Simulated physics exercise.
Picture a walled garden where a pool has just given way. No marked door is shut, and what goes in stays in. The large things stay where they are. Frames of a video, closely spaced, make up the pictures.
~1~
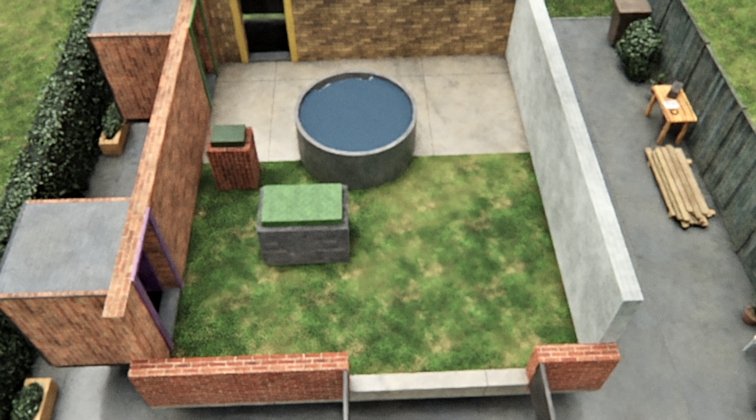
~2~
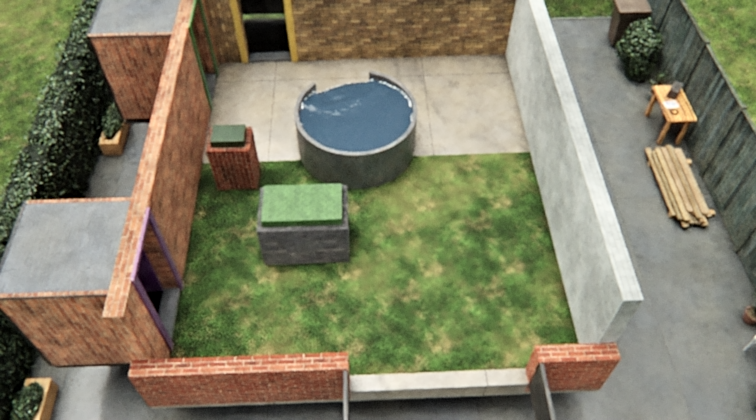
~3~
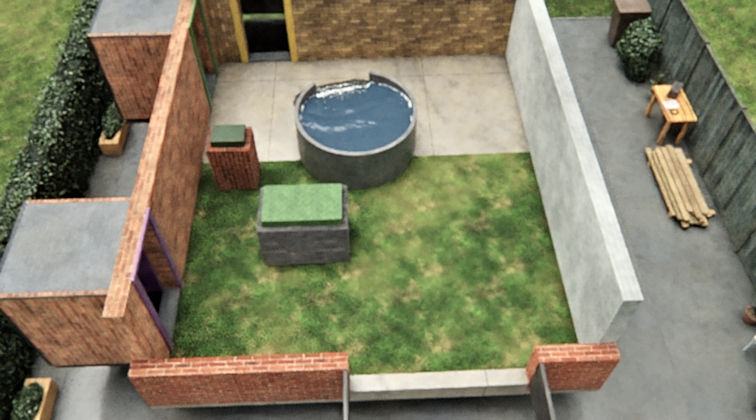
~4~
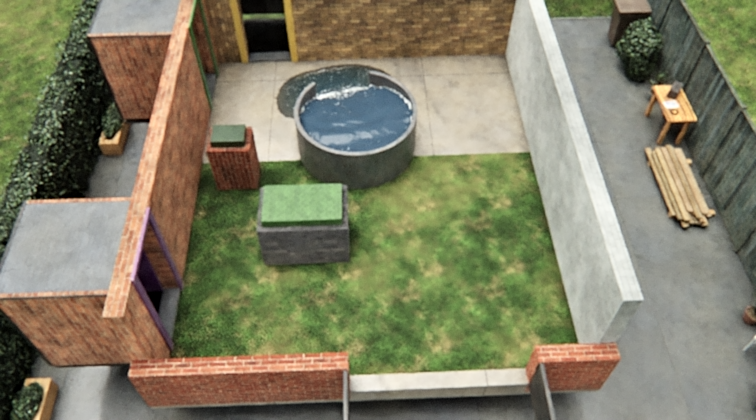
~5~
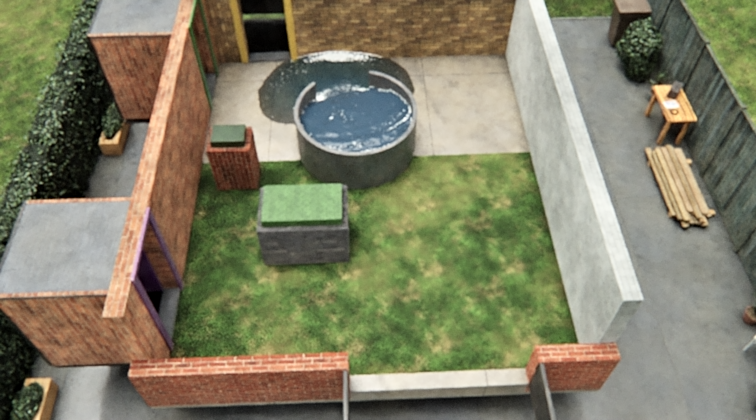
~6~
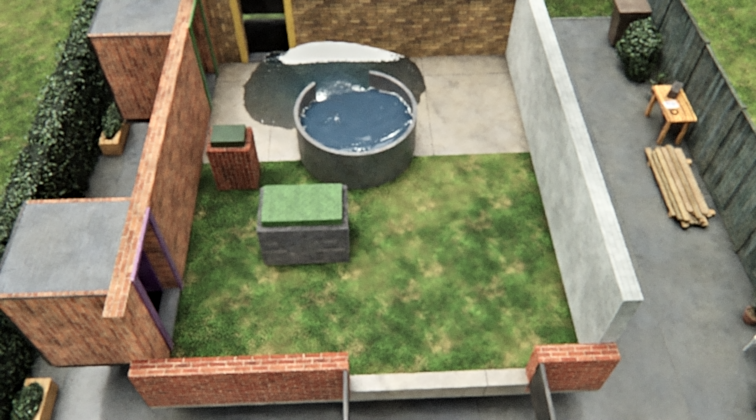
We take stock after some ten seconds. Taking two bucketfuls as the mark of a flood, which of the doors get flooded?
The yellow door gets flooded, the green door gets flooded, the purple door stays below the mark.
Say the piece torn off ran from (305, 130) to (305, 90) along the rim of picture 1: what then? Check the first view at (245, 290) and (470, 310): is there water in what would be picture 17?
Point one reached; point two not reached.
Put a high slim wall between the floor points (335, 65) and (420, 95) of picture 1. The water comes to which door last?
Answer - the purple one.
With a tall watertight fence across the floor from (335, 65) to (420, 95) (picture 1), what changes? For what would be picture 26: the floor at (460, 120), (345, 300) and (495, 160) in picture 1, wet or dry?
Taking them in order, I'd say soaked, parched and soaked.
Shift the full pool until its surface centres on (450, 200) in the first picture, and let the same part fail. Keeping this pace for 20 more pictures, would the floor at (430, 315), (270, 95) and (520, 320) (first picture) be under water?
Spot by spot, in the order asked: Untouched, swamped, untouched.
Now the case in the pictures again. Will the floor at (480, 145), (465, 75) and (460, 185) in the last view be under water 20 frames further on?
Point 1: Drenched; point 2: Drenched; point 3: Not wet.
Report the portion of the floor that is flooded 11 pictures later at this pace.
Close to 25 percent, by my reckoning.
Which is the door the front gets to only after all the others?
It's the purple door.
A moment on, water covers 15 % of the floor; the yellow door over two buckets in, the green door wet at the sill, nothing in, the purple door not reached.
Next, water covers 25 % of the floor; the yellow door far over two buckets in, the green door over two buckets in, the purple door not reached.
Then, water covers 40 % of the floor; the yellow door far over two buckets in, the green door far over two buckets in, the purple door not reached.
Later, water covers 70 % of the floor; the yellow door far over two buckets in, the green door far over two buckets in, the purple door wet at the sill, nothing in.
In the end, water covers 95 % of the floor; the yellow door far over two buckets in, the green door far over two buckets in, the purple door wet at the sill, nothing in.
